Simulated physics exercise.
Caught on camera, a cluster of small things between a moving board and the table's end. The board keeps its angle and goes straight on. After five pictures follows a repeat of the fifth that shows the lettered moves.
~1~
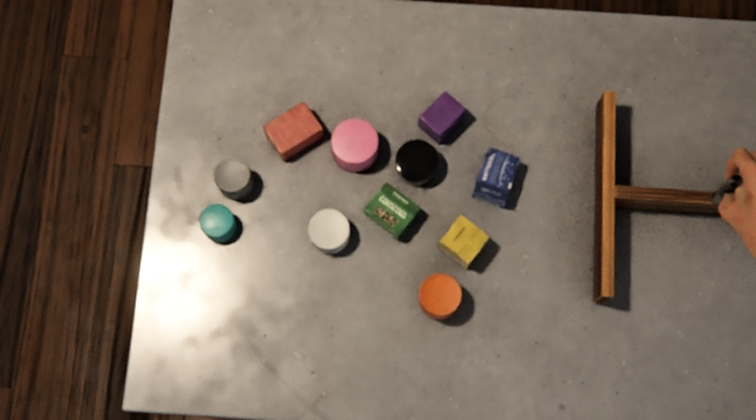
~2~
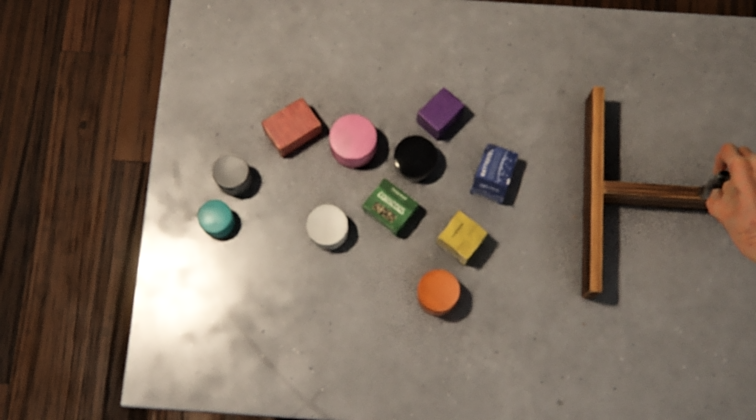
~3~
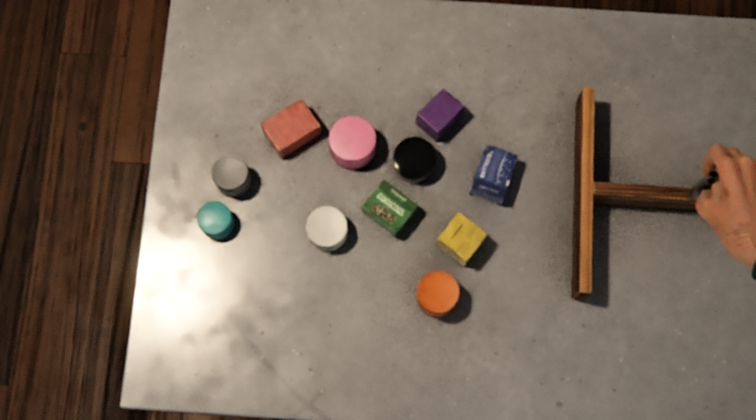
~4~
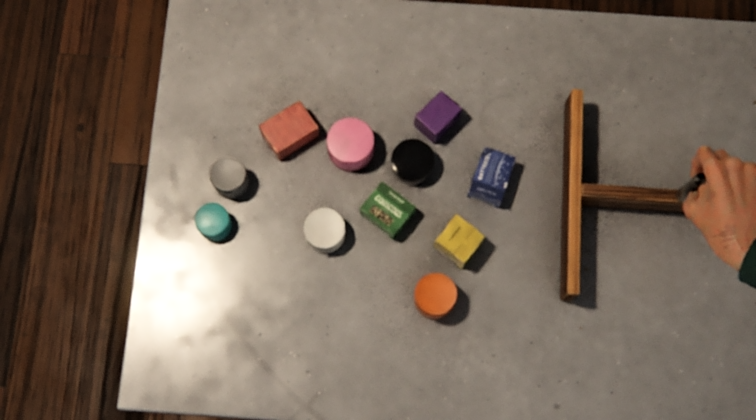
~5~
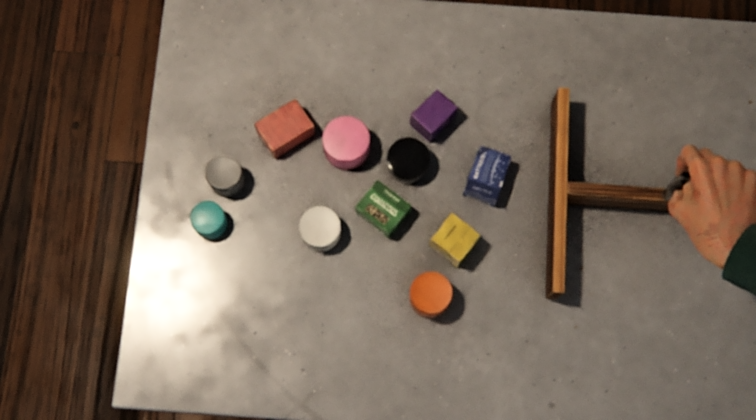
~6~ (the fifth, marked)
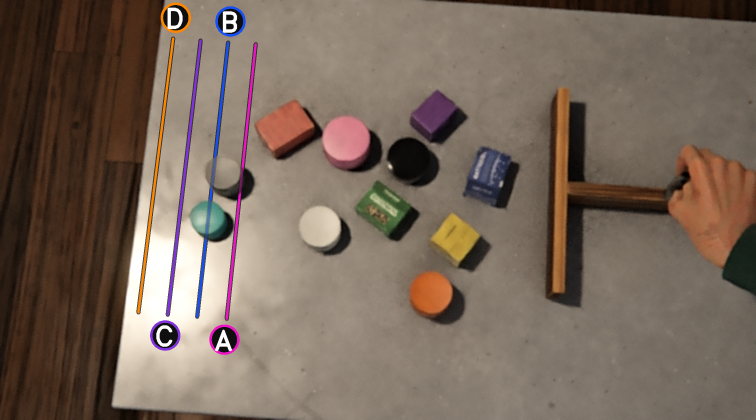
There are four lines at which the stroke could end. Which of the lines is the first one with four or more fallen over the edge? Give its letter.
The first such stop is C.
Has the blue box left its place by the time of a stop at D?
Yes.
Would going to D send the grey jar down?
Yes.
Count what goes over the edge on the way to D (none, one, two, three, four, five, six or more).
Six or more.
On the marked copy, A at (242, 177); B at (213, 175); C at (185, 173); D at (156, 171).
Taking C. A third of the way, board (426, 178); orange tub (400, 304); red block (281, 127).
Two thirds of the way, board (291, 169); grey jar (200, 183); red block (215, 89).
When it is over, board (183, 161); grey jar over the edge; green packet over the edge; six fallen.
As for the rest, A drops only two; B drops only two; D drops ten, but is farther than needed.
